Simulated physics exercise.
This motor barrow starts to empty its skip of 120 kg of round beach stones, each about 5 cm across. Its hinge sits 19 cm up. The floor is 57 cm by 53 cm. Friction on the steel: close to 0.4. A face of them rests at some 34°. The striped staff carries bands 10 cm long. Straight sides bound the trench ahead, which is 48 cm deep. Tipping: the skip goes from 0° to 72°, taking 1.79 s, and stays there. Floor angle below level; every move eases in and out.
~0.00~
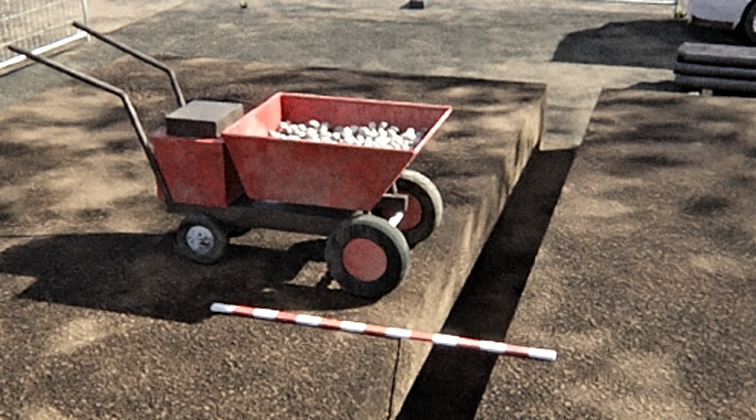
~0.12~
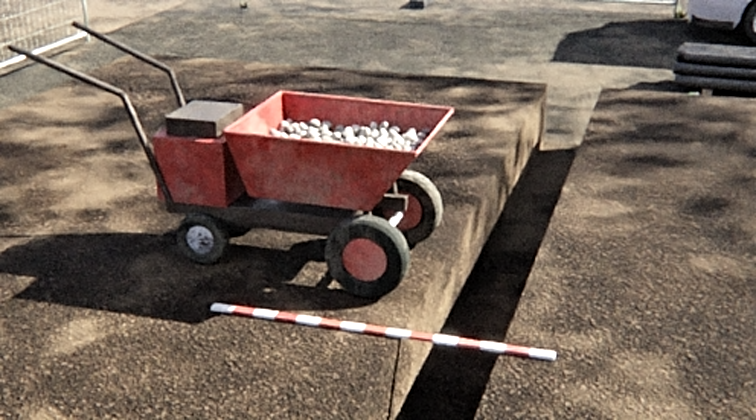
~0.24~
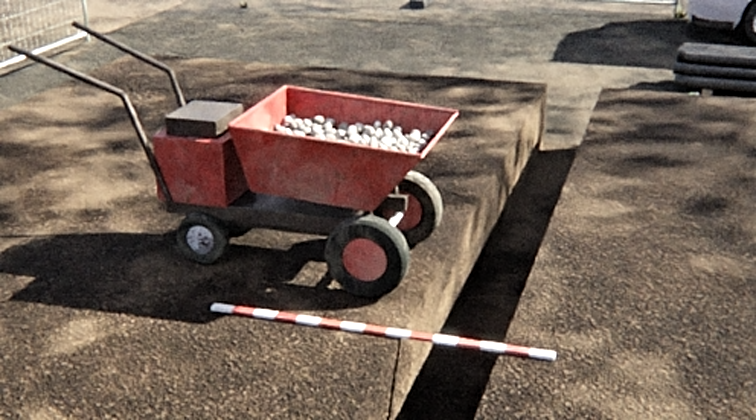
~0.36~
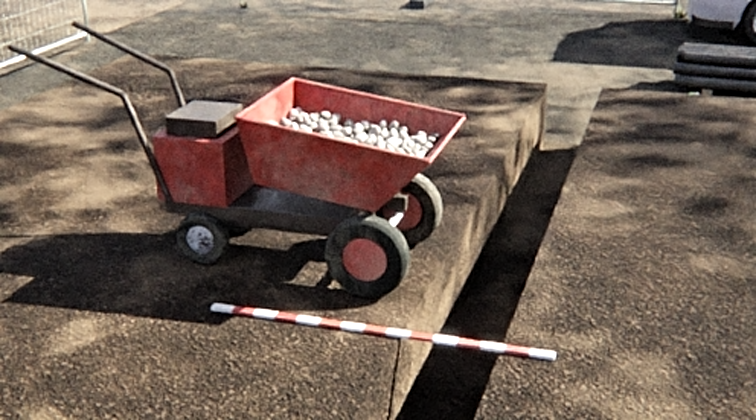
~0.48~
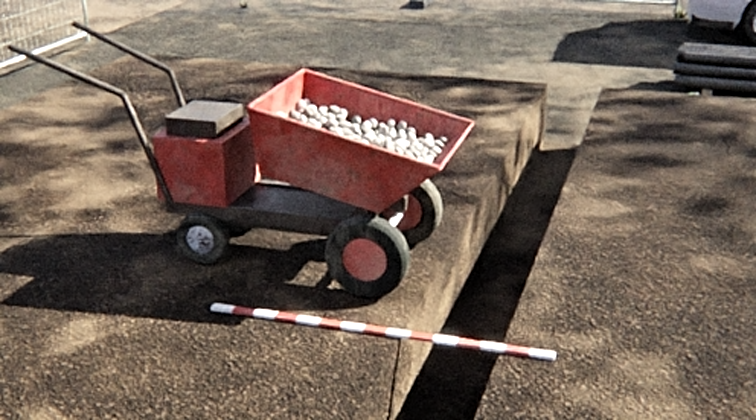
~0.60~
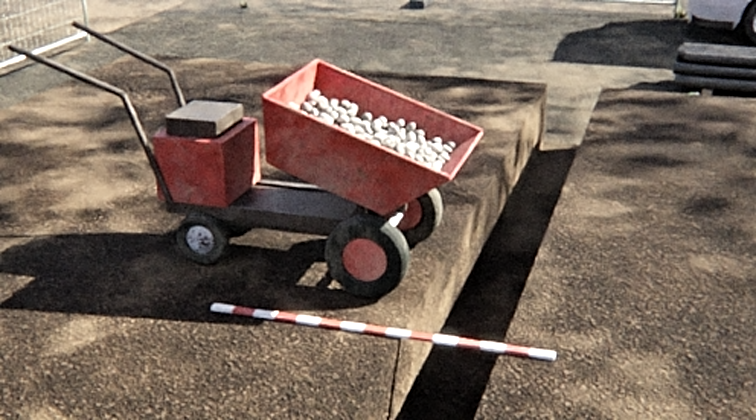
The clip opens on a red motor barrow loaded with pale round stones, standing beside a trench with a red-and-white striped staff on the ground in front. The skip begins tilting slowly, its rear edge rising and its front lip dipping to the right, and then steepens while the stones shift forward and the wheels stay still.
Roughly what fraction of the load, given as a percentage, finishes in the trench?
Some 45 per cent of the stones.
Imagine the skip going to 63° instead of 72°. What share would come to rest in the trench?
About 45 per cent would end up in the trench.
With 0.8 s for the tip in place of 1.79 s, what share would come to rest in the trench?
Then roughly 35 percent.
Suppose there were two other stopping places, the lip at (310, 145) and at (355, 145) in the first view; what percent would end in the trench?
From the first place around 85 per cent, from the other around 100.
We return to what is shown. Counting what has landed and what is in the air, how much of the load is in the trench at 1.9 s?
About 10 per cent by then.
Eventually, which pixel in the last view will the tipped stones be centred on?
Their middle lands near (543, 283).
After 1.3 s the floor is at 61°; 99 % in the skip, 1 % in the trench; the foremost stones are at (513, 239).
After 1.9 s the floor is at 72°; 41 % in the skip, 12 % in the trench, 46 % past the trench; the foremost stones are at (649, 295).
After 2.2 s the floor is at 72°; 16 % in the skip, 25 % in the trench, 59 % past the trench; the foremost stones are at (714, 303).
After 4.2 s the floor is at 72°; 0 % in the skip, 45 % in the trench, 55 % past the trench; the foremost stones are at (736, 305).
